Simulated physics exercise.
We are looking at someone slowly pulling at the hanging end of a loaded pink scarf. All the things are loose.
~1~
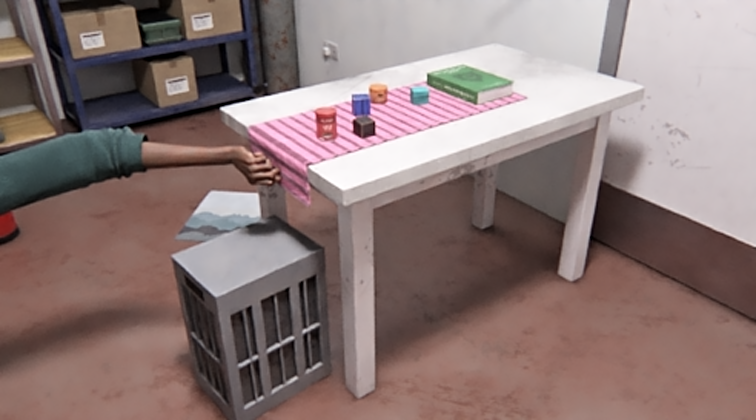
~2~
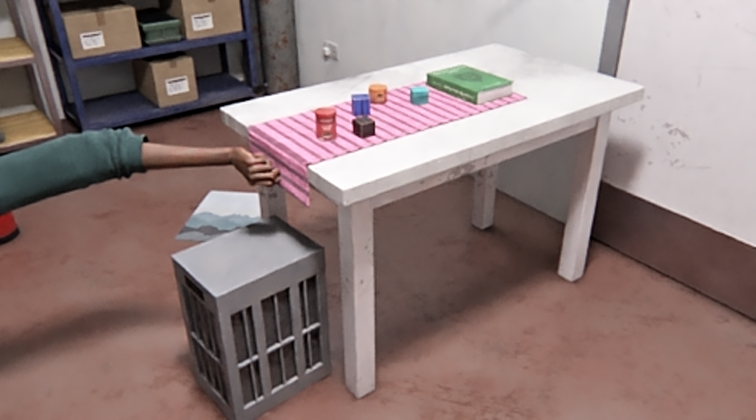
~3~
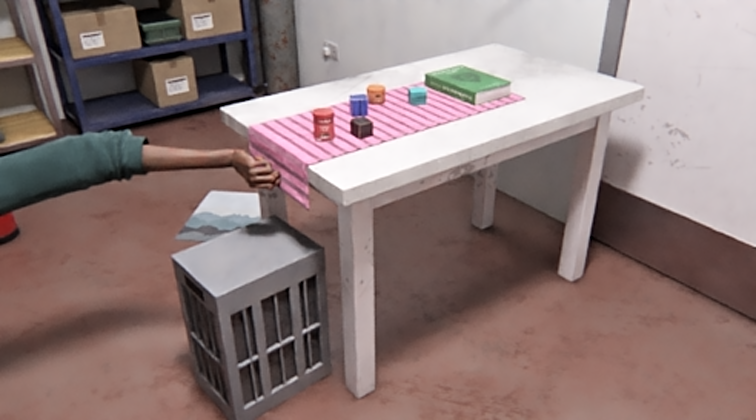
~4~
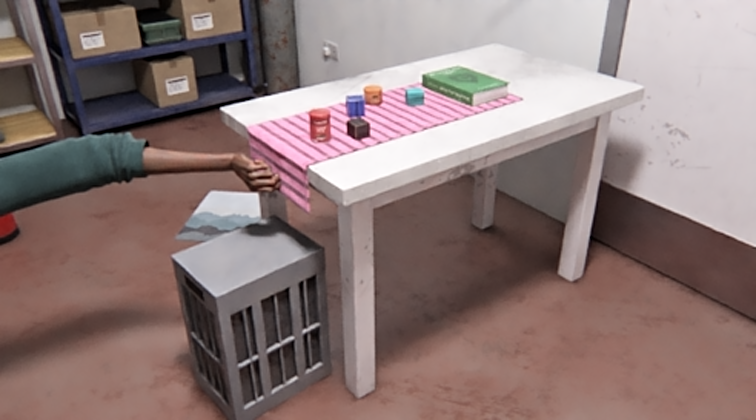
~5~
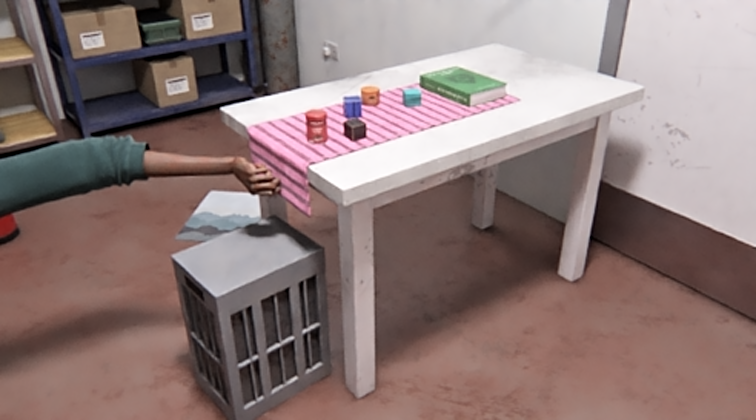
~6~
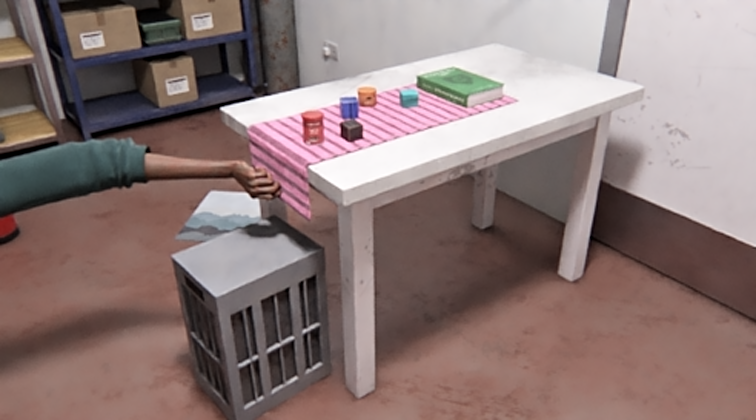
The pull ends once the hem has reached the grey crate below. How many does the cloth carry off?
The count of fallen things is one.
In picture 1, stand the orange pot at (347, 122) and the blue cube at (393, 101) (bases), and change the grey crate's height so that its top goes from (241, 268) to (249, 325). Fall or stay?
The orange pot falls; the blue cube stays on.
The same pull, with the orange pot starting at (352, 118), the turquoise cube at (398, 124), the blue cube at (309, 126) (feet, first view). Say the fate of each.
The orange pot survives, the turquoise cube keeps its place on top, the blue cube drops off.
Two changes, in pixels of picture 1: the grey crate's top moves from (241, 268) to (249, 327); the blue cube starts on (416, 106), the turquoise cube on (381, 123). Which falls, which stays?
The blue cube remains up; the turquoise cube comes down.
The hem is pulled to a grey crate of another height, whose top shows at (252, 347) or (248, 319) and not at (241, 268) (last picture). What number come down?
Then 4 and 3.
Soon after, hem near (282, 220); all still up.
Then, hem on the crate; red can gone.
At rest, hem on the crate; red can gone. It carries off one.
